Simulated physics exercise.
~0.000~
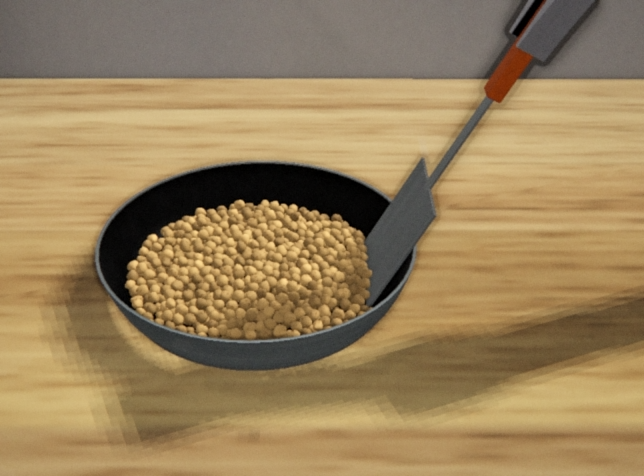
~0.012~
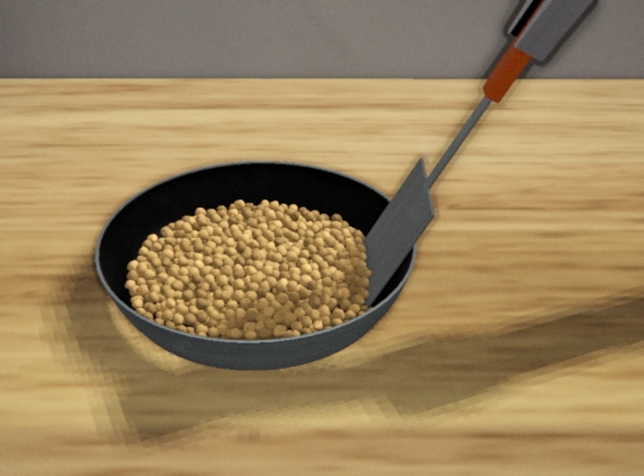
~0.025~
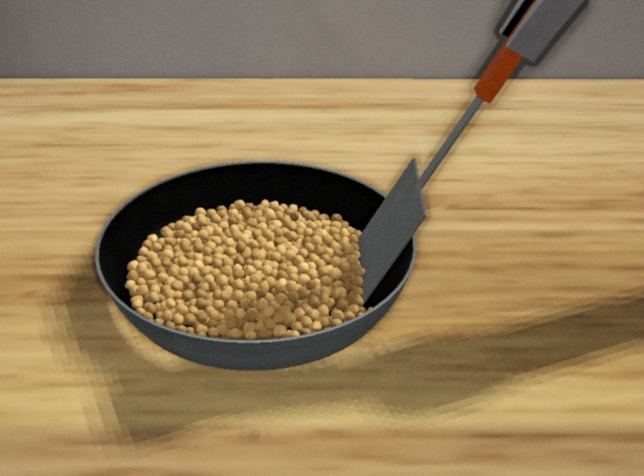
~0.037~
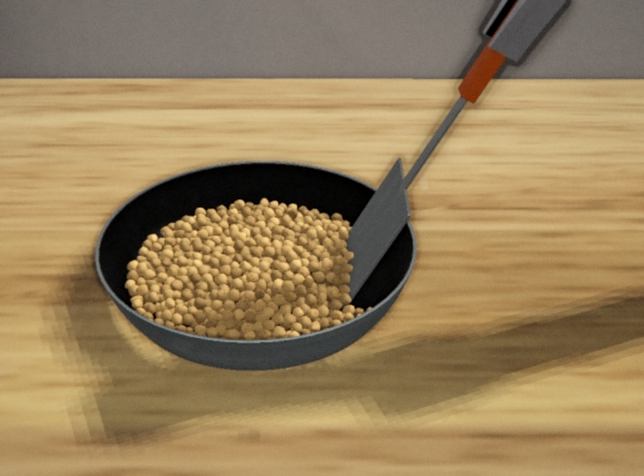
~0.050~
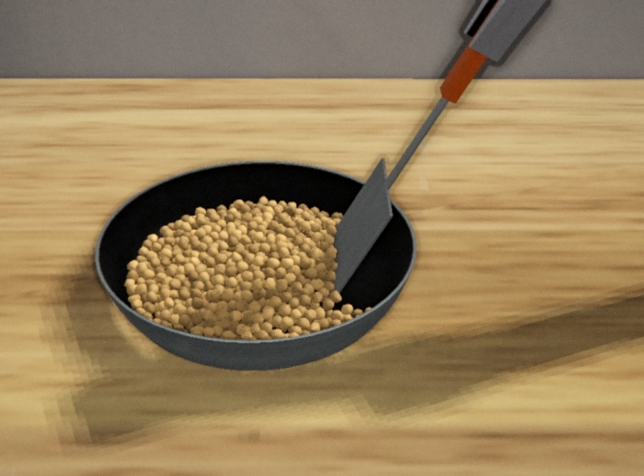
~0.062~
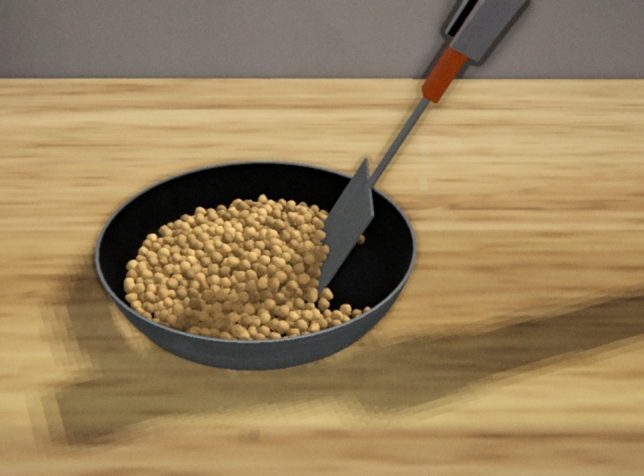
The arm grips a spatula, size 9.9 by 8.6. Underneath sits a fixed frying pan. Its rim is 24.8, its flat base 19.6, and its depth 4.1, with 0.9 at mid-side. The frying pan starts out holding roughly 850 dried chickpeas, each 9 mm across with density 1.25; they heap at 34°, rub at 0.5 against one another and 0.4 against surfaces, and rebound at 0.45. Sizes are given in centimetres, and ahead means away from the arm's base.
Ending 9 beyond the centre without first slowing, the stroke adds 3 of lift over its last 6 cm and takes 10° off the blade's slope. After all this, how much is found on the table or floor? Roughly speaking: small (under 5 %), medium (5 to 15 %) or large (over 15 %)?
Roughly, large, over 15 %.
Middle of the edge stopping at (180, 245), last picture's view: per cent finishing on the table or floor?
I'd estimate about 15 per cent.
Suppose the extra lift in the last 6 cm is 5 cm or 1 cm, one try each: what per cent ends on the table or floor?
Roughly 20 per cent, then 20 per cent.
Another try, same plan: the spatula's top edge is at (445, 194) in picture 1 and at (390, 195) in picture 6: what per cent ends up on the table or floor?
Roughly 20 %.
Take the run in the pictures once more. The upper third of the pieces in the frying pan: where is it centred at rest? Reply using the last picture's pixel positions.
I'd put it close to (165, 265).
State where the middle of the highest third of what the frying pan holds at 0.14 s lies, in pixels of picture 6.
About pixel (186, 248).
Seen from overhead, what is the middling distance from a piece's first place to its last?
Somewhere about 4 centimetres, I'd say.
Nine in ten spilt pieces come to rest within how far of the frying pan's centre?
About 50 cm.
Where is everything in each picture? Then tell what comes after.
The first picture shows spatula top edge at (429, 185), sloping 62°; upper third of the load around (263, 262), from x 130 to 370, top at y 205; 854 in the frying pan.
The second picture shows spatula top edge at (428, 185), sloping 62°; upper third of the load around (263, 262), from x 130 to 370, top at y 205.
The third picture shows spatula top edge at (420, 185), sloping 62°; upper third of the load around (269, 262), from x 130 to 370, top at y 205.
The fourth picture shows spatula top edge at (405, 185), sloping 62°; upper third of the load around (270, 260), from x 130 to 370, top at y 205.
The fifth picture shows spatula top edge at (387, 185), sloping 62°; upper third of the load around (263, 257), from x 130 to 370, top at y 200.
The sixth picture shows spatula top edge at (370, 185), sloping 62°; upper third of the load around (260, 255), from x 130 to 370, top at y 200; 854 in the frying pan.
By 0.10 s, sloping 62°, highest piece 6 above the table; 854 in the frying pan.
By 0.14 s, sloping 59°, highest piece 6 above the table; 854 in the frying pan.
By 0.36 s, sloping 52°, highest piece 10 above the table; 664 in the frying pan, 175 on the table or floor, 15 on the blade or in flight.
By 1.41 s, sloping 52°, highest piece 4 above the table; 664 in the frying pan, 190 on the table or floor.
Final count, 664 in the frying pan, 190 on the table or floor. That is 22 % on the table or floor.
